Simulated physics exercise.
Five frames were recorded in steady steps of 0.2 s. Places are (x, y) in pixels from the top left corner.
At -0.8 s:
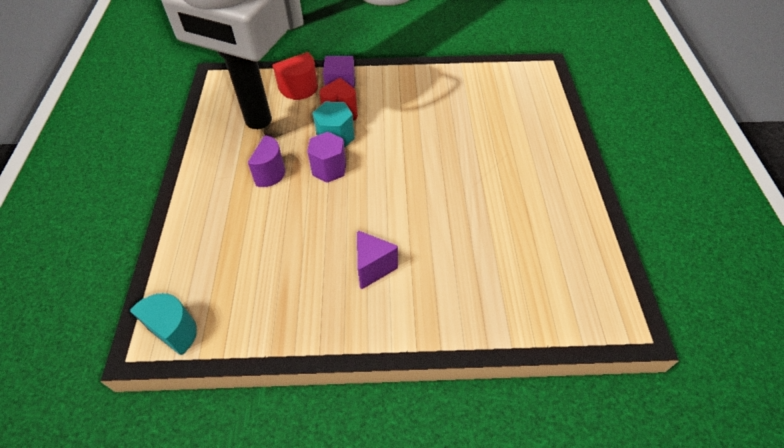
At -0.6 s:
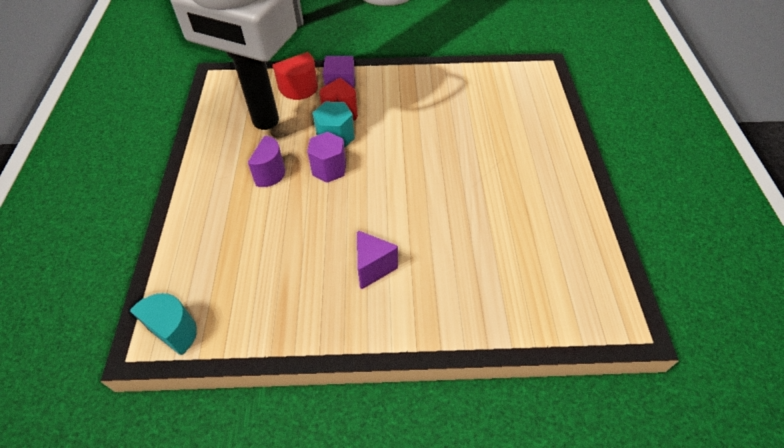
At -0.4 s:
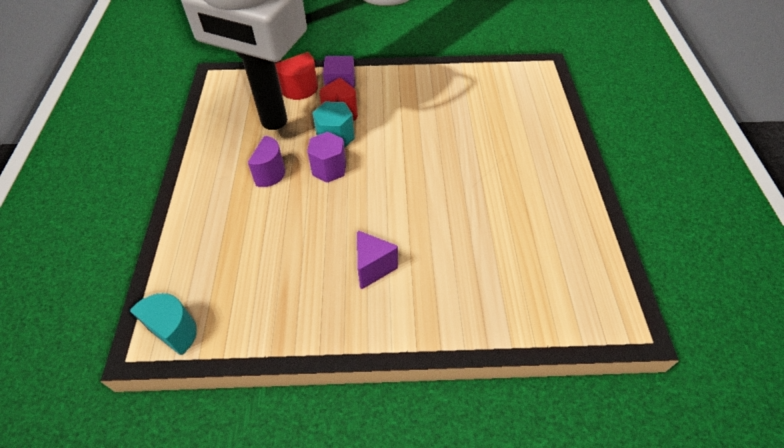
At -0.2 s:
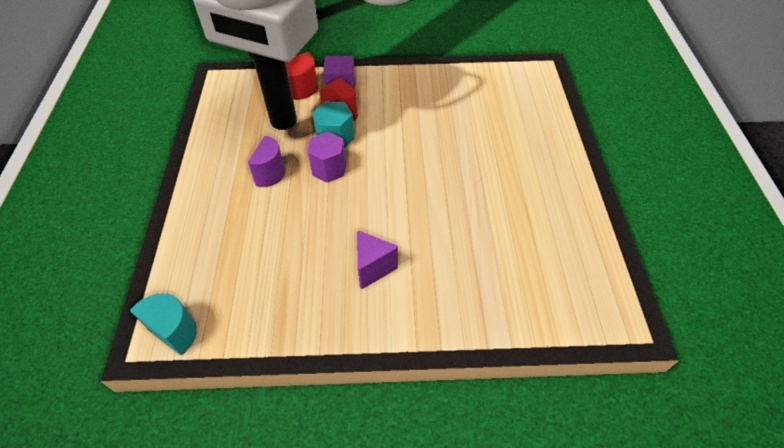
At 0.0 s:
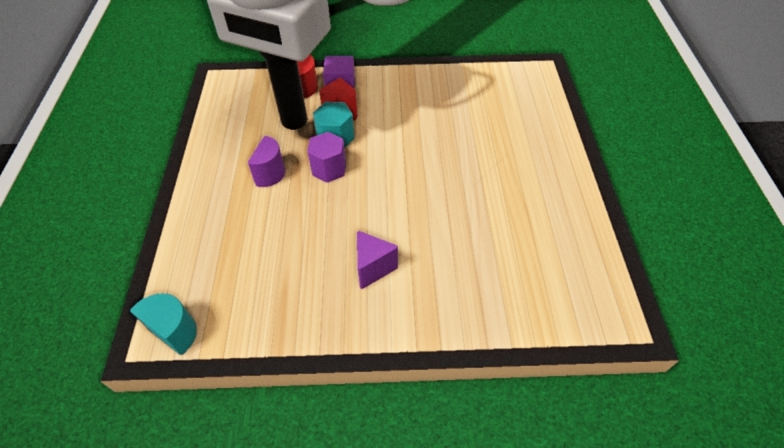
On a light wooden board edged in black and set on green turf, a robot arm's black rod moves slightly rightward in front of a red block toward a turquoise hexagon, while the scattered purple, red and turquoise blocks stay still.
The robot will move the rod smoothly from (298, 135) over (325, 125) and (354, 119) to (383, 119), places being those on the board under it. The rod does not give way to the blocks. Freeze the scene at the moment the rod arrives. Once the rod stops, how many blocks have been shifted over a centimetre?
The count will be 2.
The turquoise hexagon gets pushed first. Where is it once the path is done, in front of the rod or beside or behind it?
I expect it to be beside or behind the rod.
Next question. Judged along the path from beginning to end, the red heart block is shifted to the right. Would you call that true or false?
The statement is incorrect.
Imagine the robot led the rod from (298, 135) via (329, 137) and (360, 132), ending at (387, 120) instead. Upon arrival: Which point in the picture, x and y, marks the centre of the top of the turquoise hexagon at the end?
For the centre of its top, I'd go with (404, 113).
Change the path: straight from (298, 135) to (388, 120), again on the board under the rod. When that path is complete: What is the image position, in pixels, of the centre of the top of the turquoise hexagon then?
Located at (385, 118).
What follows on the original path. One third of the way, rod (323, 112); turquoise hexagon (345, 114); red heart block (344, 86).
Two thirds of the way, rod (353, 105); turquoise hexagon (354, 115), turned 35° clockwise; red heart block (363, 78).
At the end, rod (382, 105); turquoise hexagon (355, 116), turned 40° clockwise; red heart block (365, 77); purple square block unmoved.
